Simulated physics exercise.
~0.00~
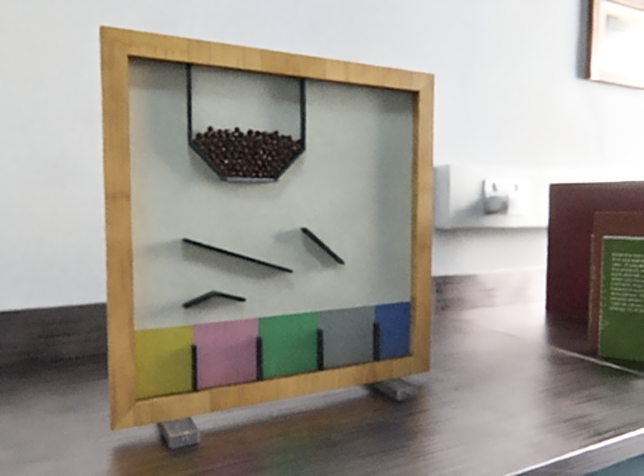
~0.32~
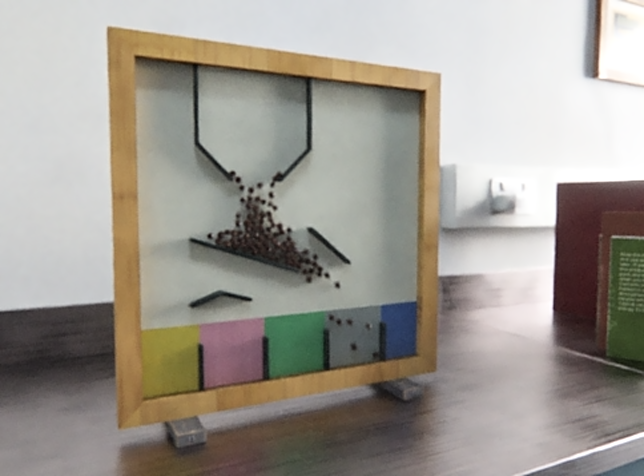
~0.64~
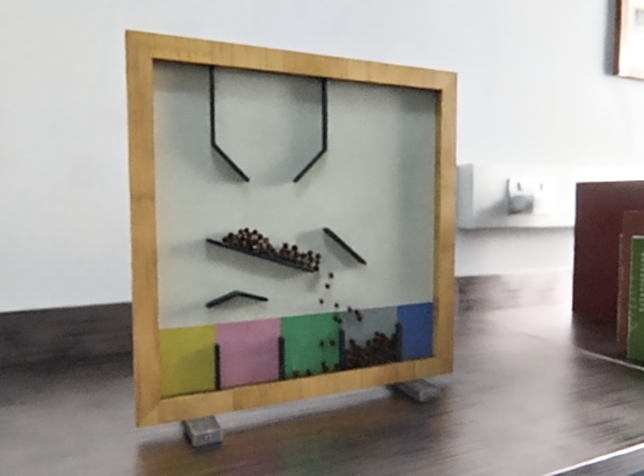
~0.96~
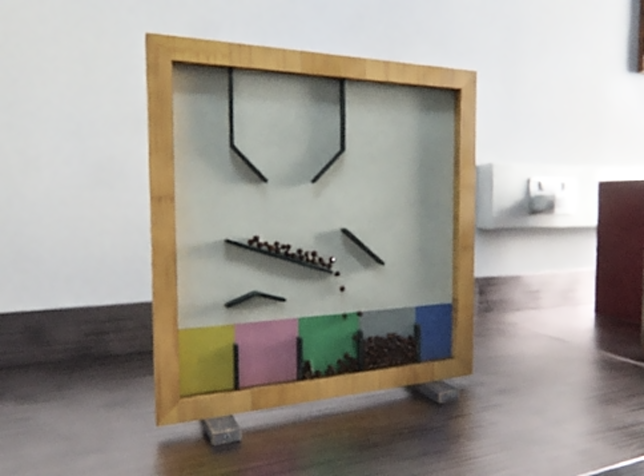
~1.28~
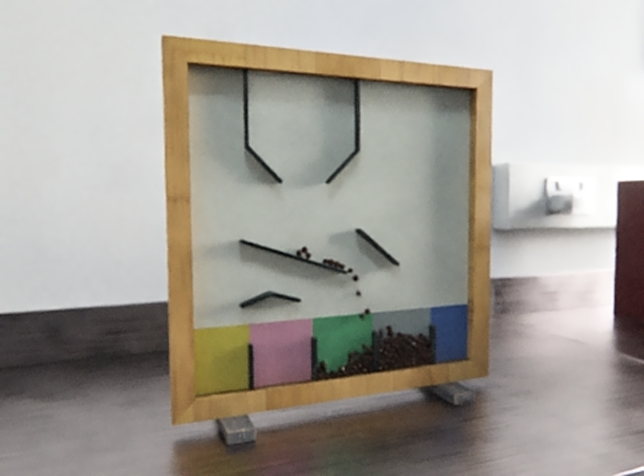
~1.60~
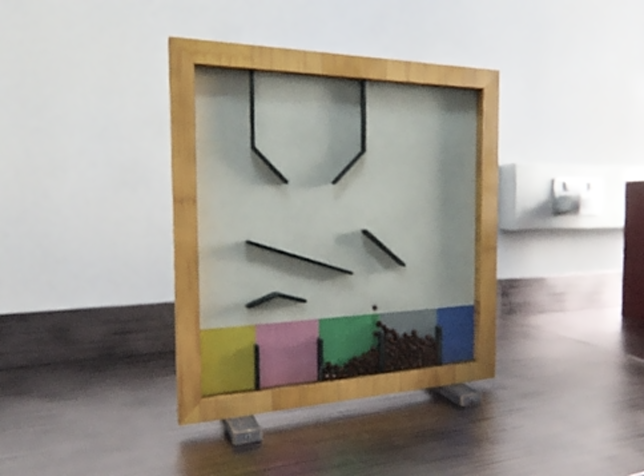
On a dark wooden surface by a pale wall, small dark balls dropped from the hopper of an upright wood-framed case, slid right down a sloping bar and fell into the bins, heaping mostly in the grey one with some in the green.
